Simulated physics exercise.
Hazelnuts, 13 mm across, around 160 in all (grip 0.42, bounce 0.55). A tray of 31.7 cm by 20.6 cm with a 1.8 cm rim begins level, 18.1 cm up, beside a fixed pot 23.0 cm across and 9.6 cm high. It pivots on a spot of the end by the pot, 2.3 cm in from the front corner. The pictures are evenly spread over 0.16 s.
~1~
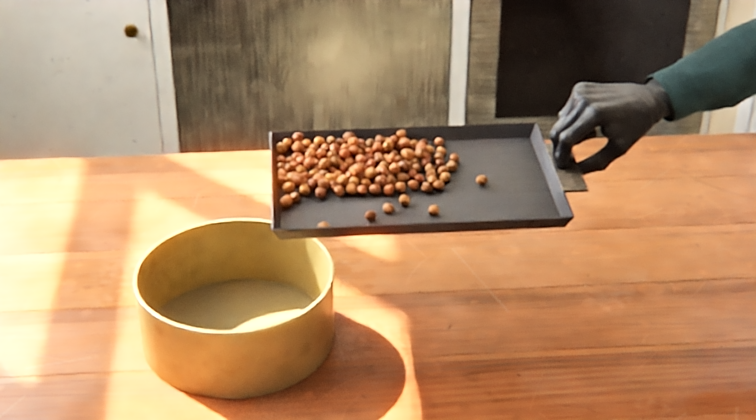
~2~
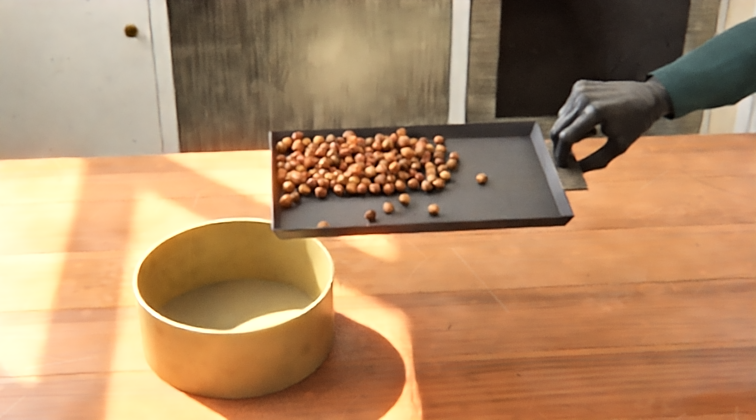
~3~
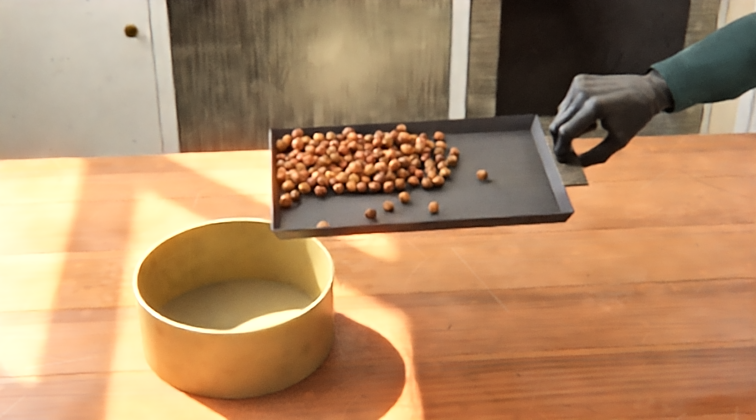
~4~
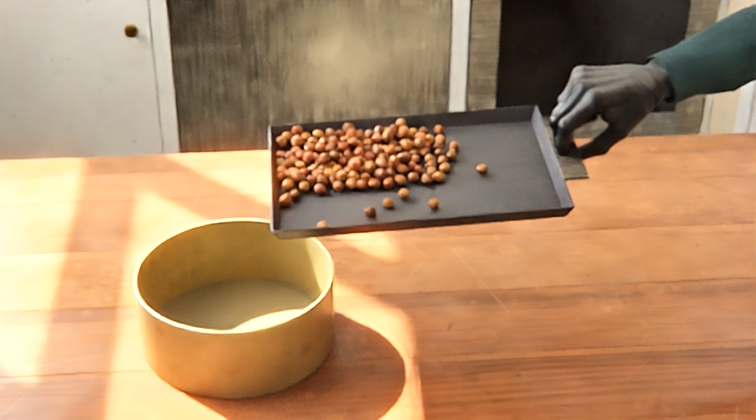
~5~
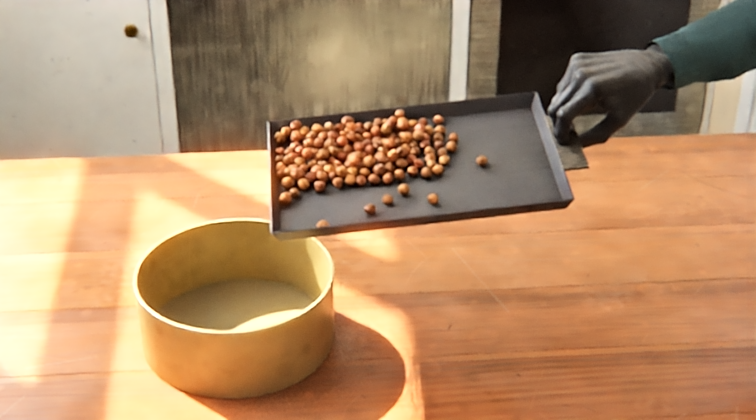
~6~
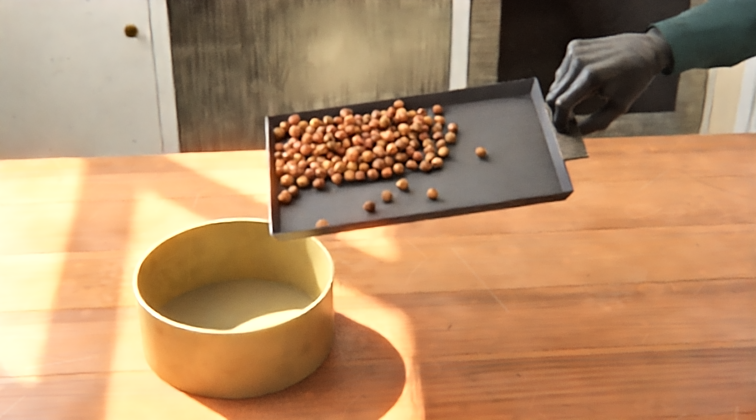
A dark, shallow rectangular tray holding a heap of small round reddish-brown pieces is held above a sunlit wooden table, seen from slightly above by a still camera. A gold-coloured round pot stands below left, with pale cupboard doors behind. From the right, a dark grey hand with a green sleeve slowly raises the tray's right end, while the pieces stay heaped towards the left.
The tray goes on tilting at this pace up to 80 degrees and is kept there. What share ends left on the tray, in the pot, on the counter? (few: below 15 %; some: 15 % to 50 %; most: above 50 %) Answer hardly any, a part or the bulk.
Tray hardly any, pot the bulk, counter a part.
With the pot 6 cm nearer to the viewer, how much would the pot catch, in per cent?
It would be near 100 per cent.
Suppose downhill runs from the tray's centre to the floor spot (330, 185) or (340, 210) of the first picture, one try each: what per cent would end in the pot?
Some 75 and 90 per cent.
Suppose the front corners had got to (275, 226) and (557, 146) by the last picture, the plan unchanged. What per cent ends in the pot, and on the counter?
Pot 70, counter 30.
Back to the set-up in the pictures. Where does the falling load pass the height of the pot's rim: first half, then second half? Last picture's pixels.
First near (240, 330), later near (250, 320).
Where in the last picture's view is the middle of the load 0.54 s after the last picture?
At about (271, 232).
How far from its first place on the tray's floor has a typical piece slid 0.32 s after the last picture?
Roughly 5 cm.
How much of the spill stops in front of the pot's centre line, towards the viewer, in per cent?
About 100 per cent.
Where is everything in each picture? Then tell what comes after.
The first picture shows tray tilt 0 degrees, front corners at (279, 225) and (566, 213); middle of the pieces at (360, 160); pot at (234, 272).
The second picture shows tray tilt 0 degrees, front corners at (279, 226) and (566, 212); middle of the pieces at (360, 160).
The third picture shows tray tilt 2 degrees, front corners at (279, 226) and (566, 209); middle of the pieces at (360, 157).
The fourth picture shows tray tilt 4 degrees, front corners at (279, 227) and (566, 203), lowest corner left front; middle of the pieces at (360, 153).
The fifth picture shows tray tilt 7 degrees, front corners at (278, 228) and (566, 195), lowest corner left front; middle of the pieces at (359, 147).
The sixth picture shows tray tilt 10 degrees, front corners at (278, 229) and (566, 187), lowest corner left front; middle of the pieces at (358, 142); pot at (234, 272).
Then, 0.32 s after the last picture, tilt 44 degrees; the tray holds 100 %, the pot 0 %.
Then, 0.54 s after the last picture, tilt 67 degrees; the tray holds 60 %, the pot 5 %.
Then, 0.87 s after the last picture, tilt 80 degrees; the tray holds 0 %, the pot 55 %.
In the end, tray 0 %, pot 60 %, counter 40 %.
